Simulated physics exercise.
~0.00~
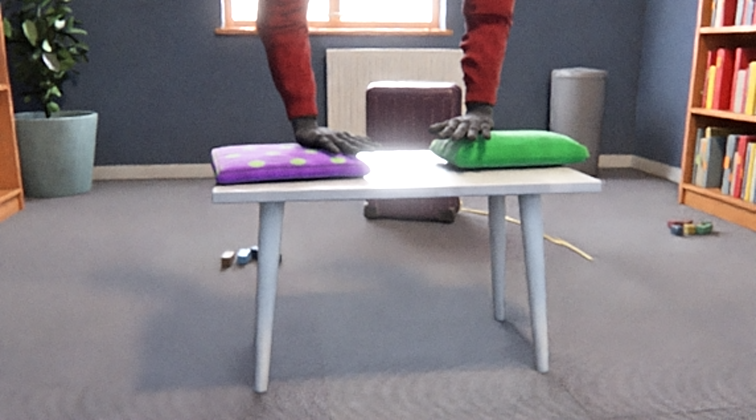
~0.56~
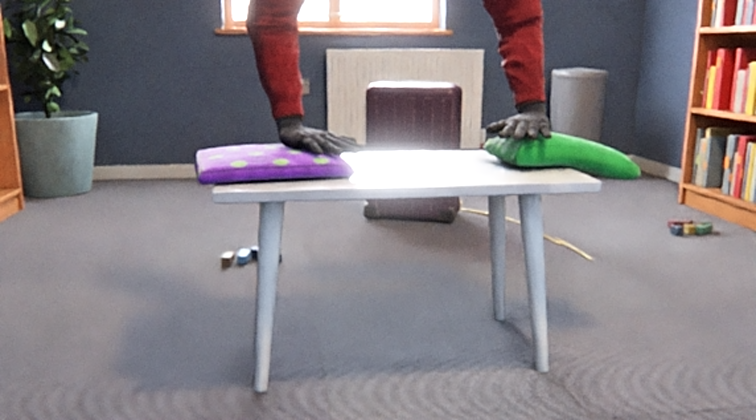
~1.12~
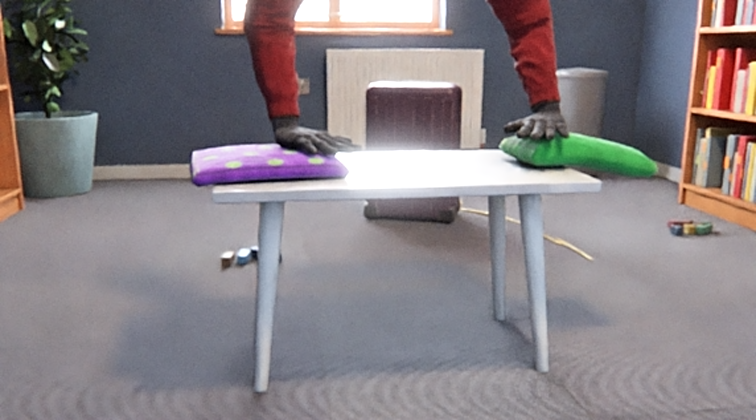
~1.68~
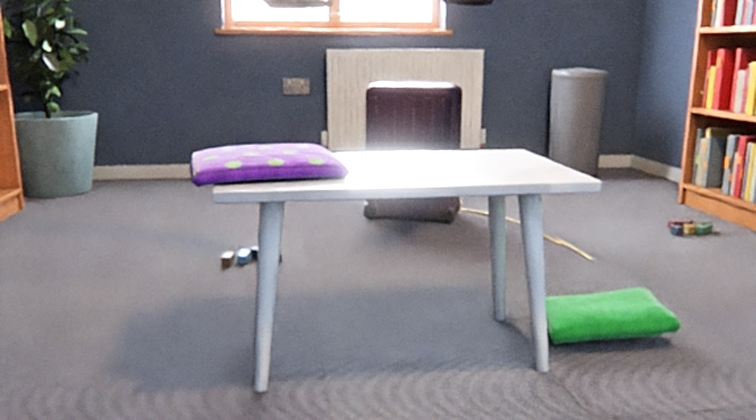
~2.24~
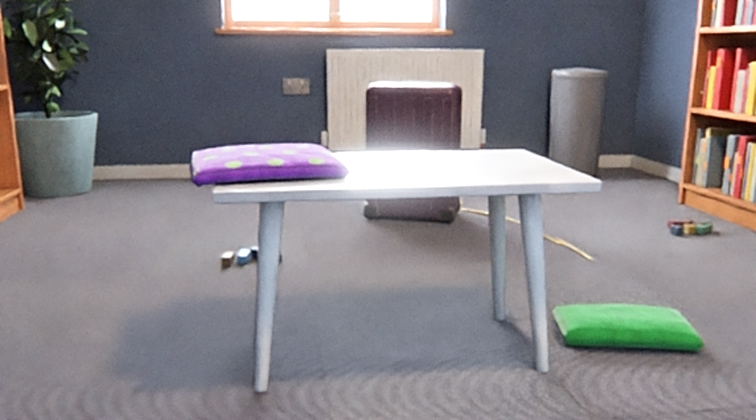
Two hands slide purple and green cushions apart on a table, and the green one falls.
